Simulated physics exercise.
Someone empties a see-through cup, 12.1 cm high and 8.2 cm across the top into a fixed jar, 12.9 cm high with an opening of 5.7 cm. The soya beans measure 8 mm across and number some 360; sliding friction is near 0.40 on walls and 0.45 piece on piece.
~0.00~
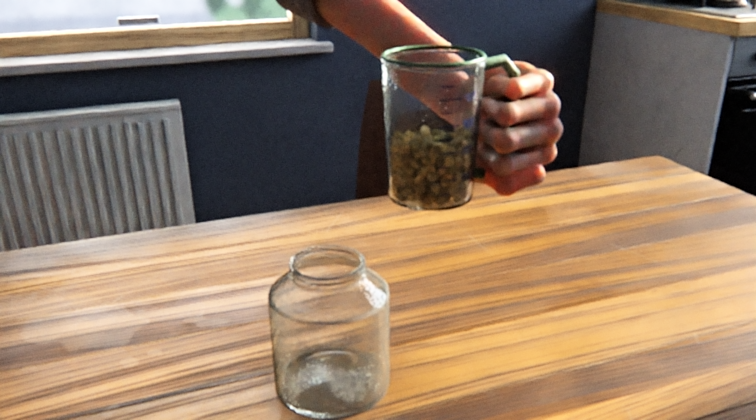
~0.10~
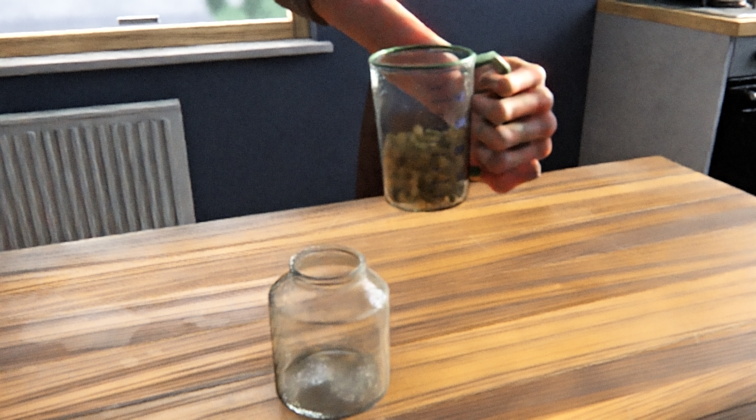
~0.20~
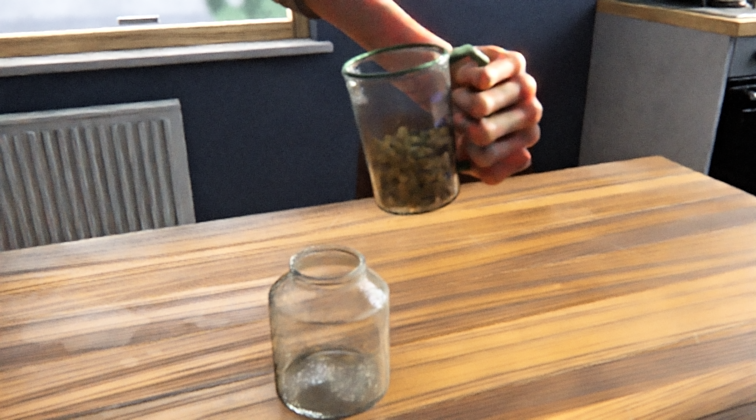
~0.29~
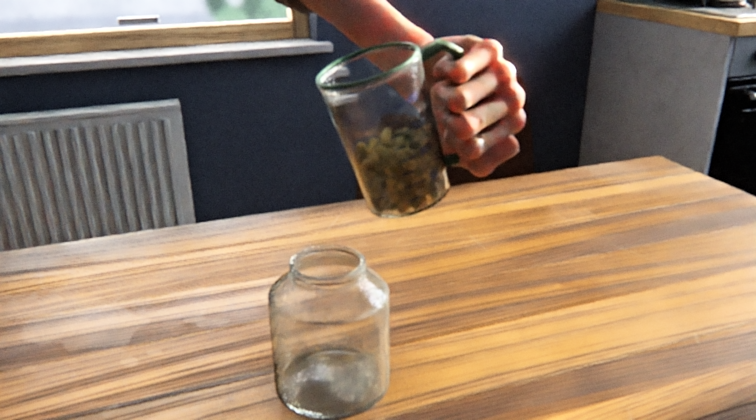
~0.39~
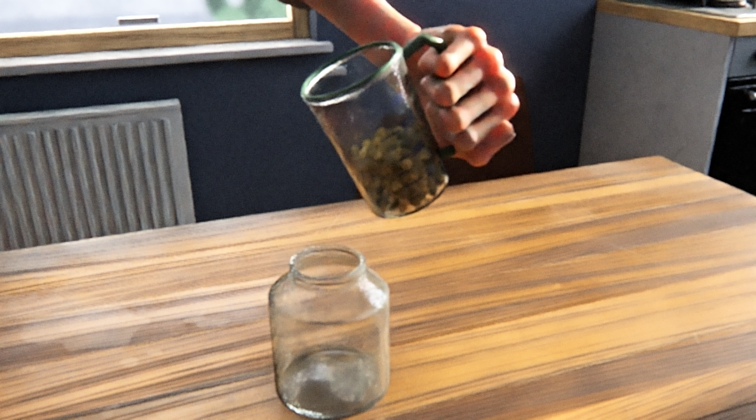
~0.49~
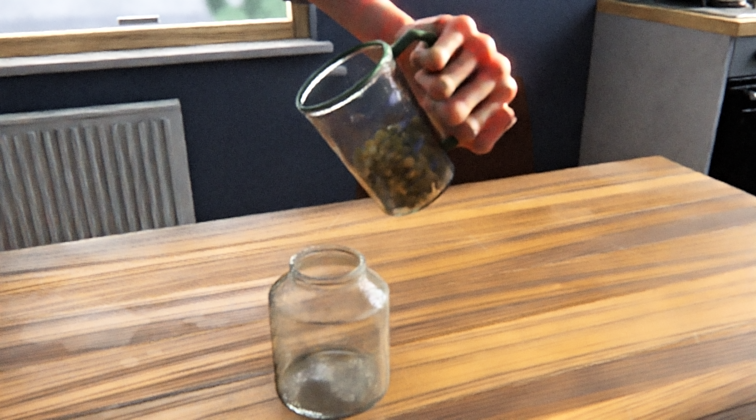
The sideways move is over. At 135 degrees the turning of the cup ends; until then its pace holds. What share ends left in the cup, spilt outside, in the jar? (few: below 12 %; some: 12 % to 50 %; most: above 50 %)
Still above: Hardly any, spilt: A part, jar: The bulk.
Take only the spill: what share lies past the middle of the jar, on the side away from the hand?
Some 100 per cent.
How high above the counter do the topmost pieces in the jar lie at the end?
Some 4.0 cm.
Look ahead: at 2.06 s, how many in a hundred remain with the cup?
Some 0 per cent of the load.
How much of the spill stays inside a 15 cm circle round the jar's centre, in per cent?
Some 20 per cent.
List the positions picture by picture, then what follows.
In the first picture, cup at (432, 128), tilt 0 degrees, lip at (386, 59), moved 0.0 cm; middle of the pieces at (431, 160); jar at (330, 324).
In the second picture, cup at (424, 128), tilt 3 degrees, lip at (374, 63), moved 0.7 cm; middle of the pieces at (425, 160).
In the third picture, cup at (407, 130), tilt 10 degrees, lip at (347, 73), moved 2.3 cm; middle of the pieces at (412, 161).
In the fourth picture, cup at (389, 133), tilt 18 degrees, lip at (320, 84), moved 3.9 cm; middle of the pieces at (399, 162).
In the fifth picture, cup at (381, 133), tilt 25 degrees, lip at (305, 96), moved 4.6 cm; middle of the pieces at (395, 161).
In the sixth picture, cup at (381, 133), tilt 32 degrees, lip at (300, 107), moved 4.6 cm; middle of the pieces at (399, 158); jar at (330, 324). The cup's pace is about 75 degrees a second.
After 1.13 s, tilt 81 degrees; the cup holds 100 %, the jar 0 %.
Then, at 1.56 s, tilt 113 degrees; the cup holds 90 %, the jar 0 %.
Then, at 2.06 s, tilt 135 degrees; the cup holds 0 %, the jar 75 %.
In the end, at 2.9 s, still above 0 %, spilt 25 %, jar 75 %.
